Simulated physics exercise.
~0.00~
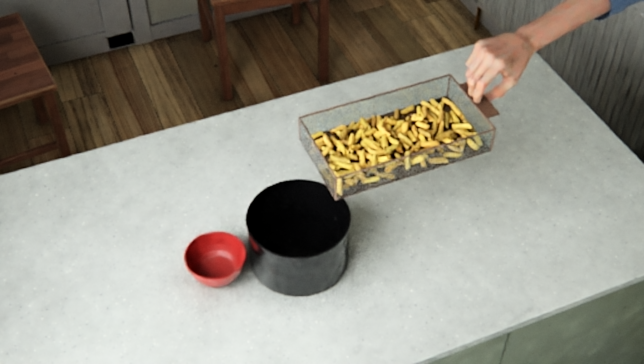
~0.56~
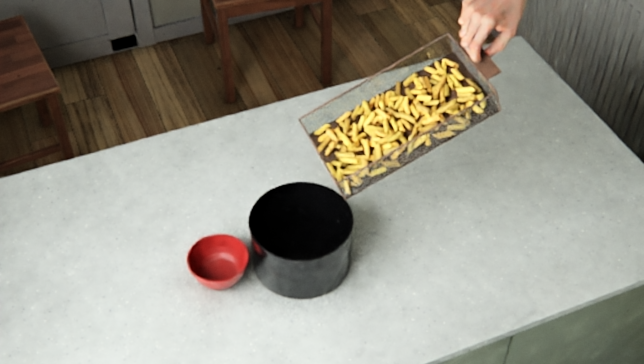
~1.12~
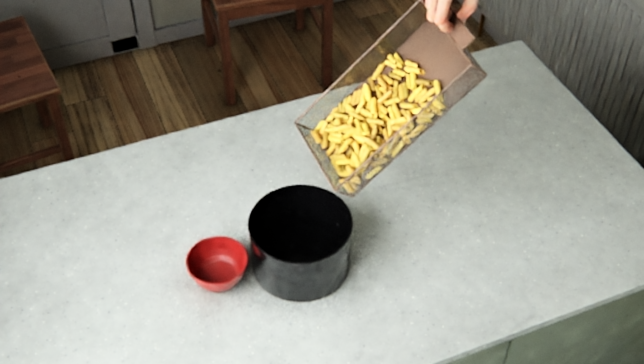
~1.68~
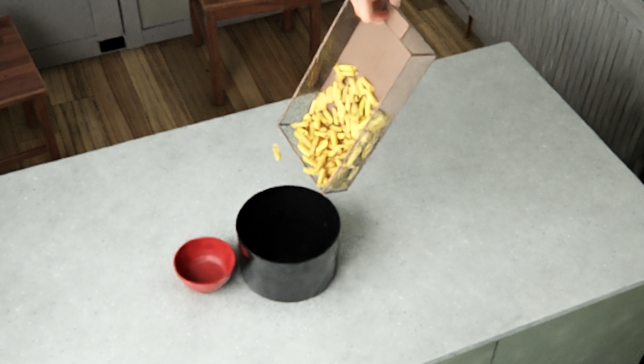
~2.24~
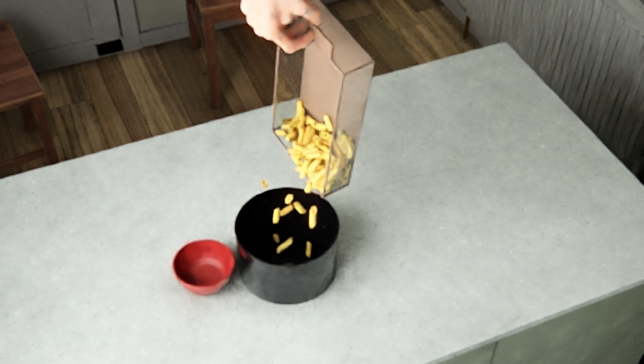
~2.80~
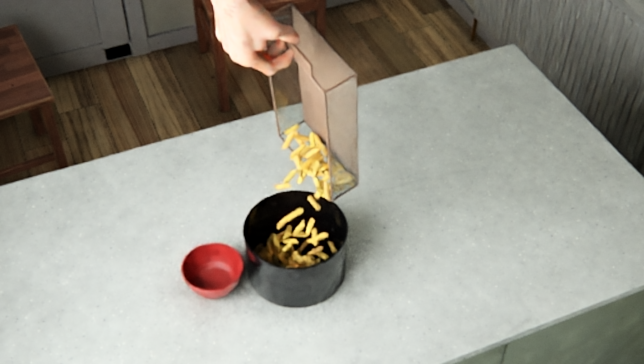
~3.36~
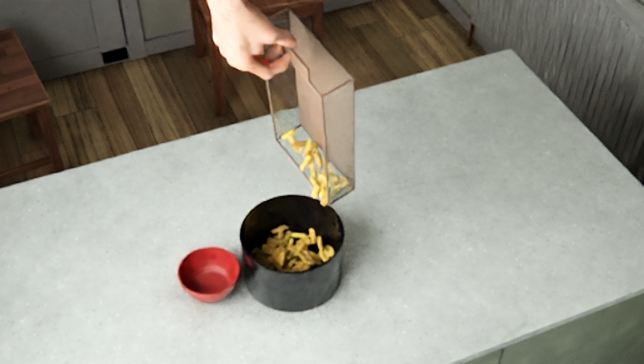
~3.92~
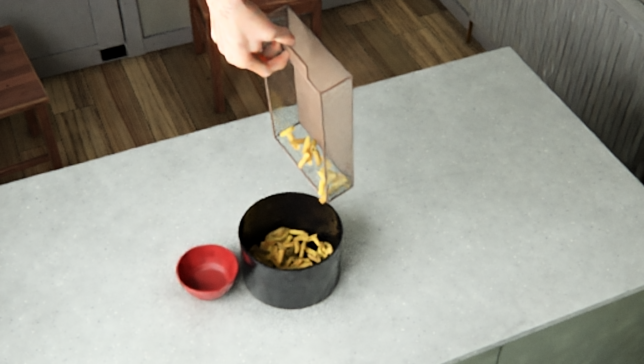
A hand tipped a clear tray of yellow dry pasta steeply over a black pot beside a red bowl, and the pieces slid down and tumbled in until most lay in the pot, with a few still left in the tilted tray.
